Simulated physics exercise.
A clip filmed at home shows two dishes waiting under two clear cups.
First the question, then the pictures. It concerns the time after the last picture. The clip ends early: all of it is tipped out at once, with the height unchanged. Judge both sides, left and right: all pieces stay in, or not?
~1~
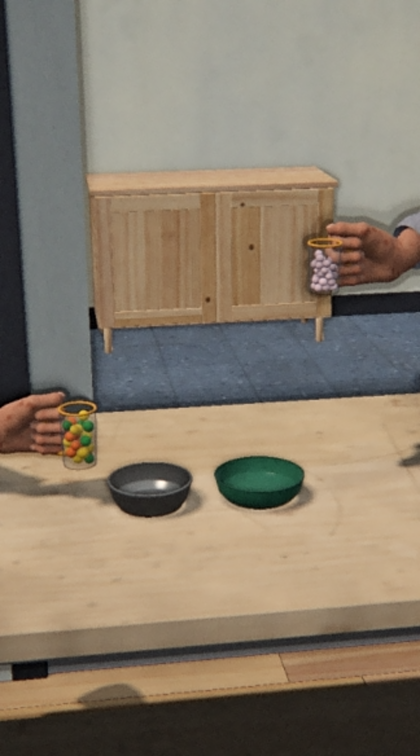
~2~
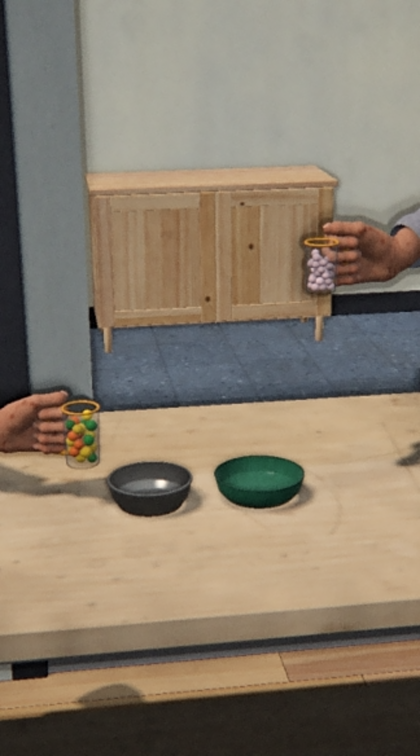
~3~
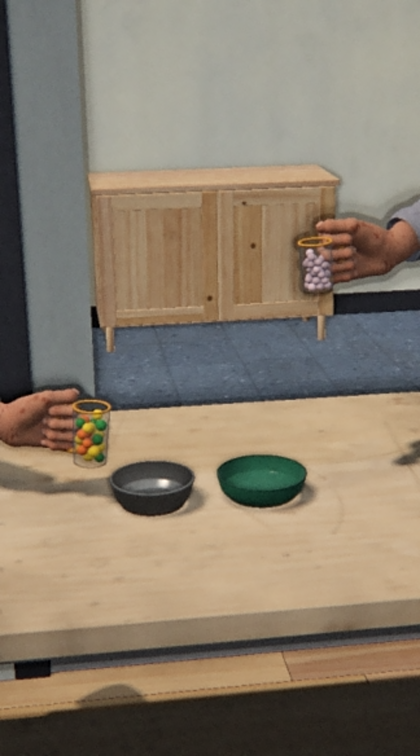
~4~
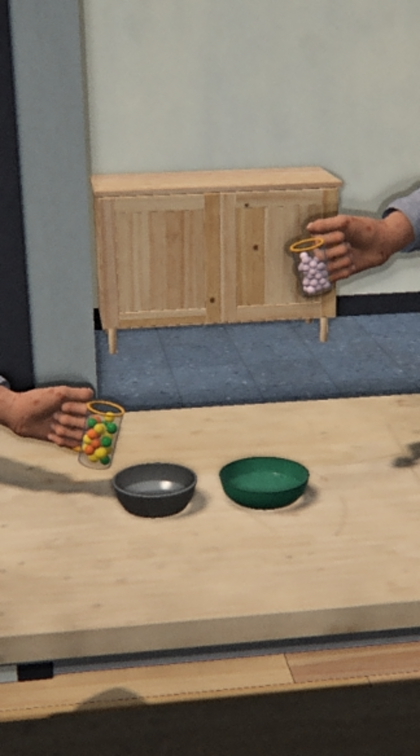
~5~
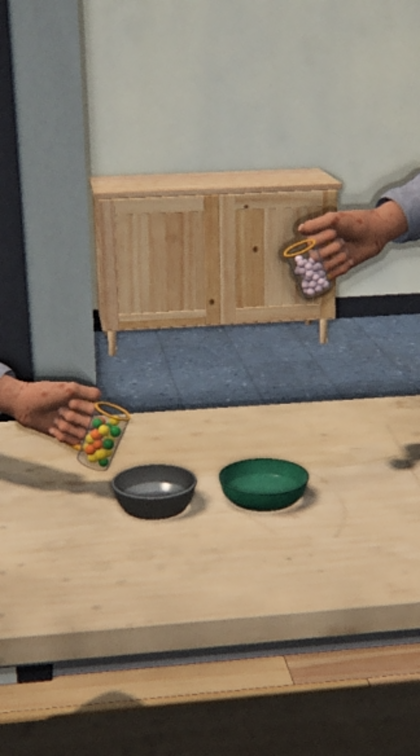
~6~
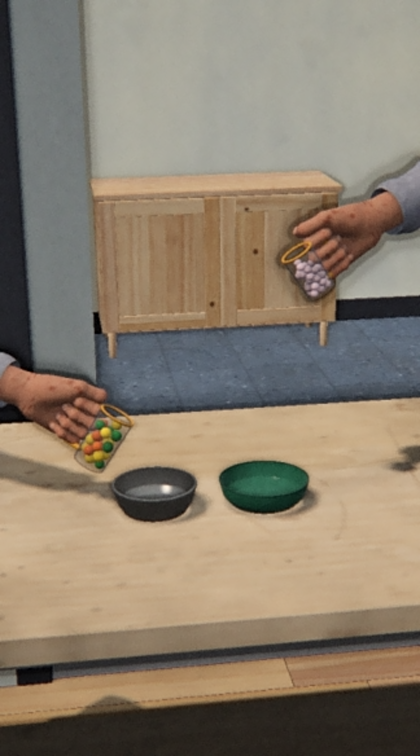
Left - all stay in; right - not all stay in.
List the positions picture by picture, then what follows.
Left dish near (154, 498), empty; left cup near (79, 436), holding glass marbles, just above its dish; right dish near (268, 495), empty; right cup near (325, 267), holding sugar pearls, high above its dish, in the first frame.
Left cup near (82, 436), upright; right cup near (321, 267), upright, in the second frame.
Left cup near (91, 435), tipped 5°; right cup near (317, 266), tipped 5°, in the third frame.
Left cup near (100, 436), tipped 14°; right cup near (312, 268), tipped 14°, in the fourth frame.
Left cup near (103, 437), tipped 23°; right cup near (309, 270), tipped 23°, in the fifth frame.
Left dish near (159, 503); left cup near (103, 440), tipped 32°; right dish near (273, 499); right cup near (309, 272), tipped 32°, in the sixth frame.
Then, 0.62 s on from there, left, the whole lot still in the cup; right, the whole lot still in the cup.
Then, 1.16 s on from there, left, the bulk still in the cup, a little in the dish, a little in the air; right, near two thirds still in the cup, a little in the dish, near a third in the air.
Then, 1.62 s on from there, left, the whole lot in the dish; right, near half in the dish, near a quarter outside the dish, near a quarter in the air.
In the end, left, the whole lot in the dish, none at all outside the dish; right, near half in the dish, near half outside the dish.
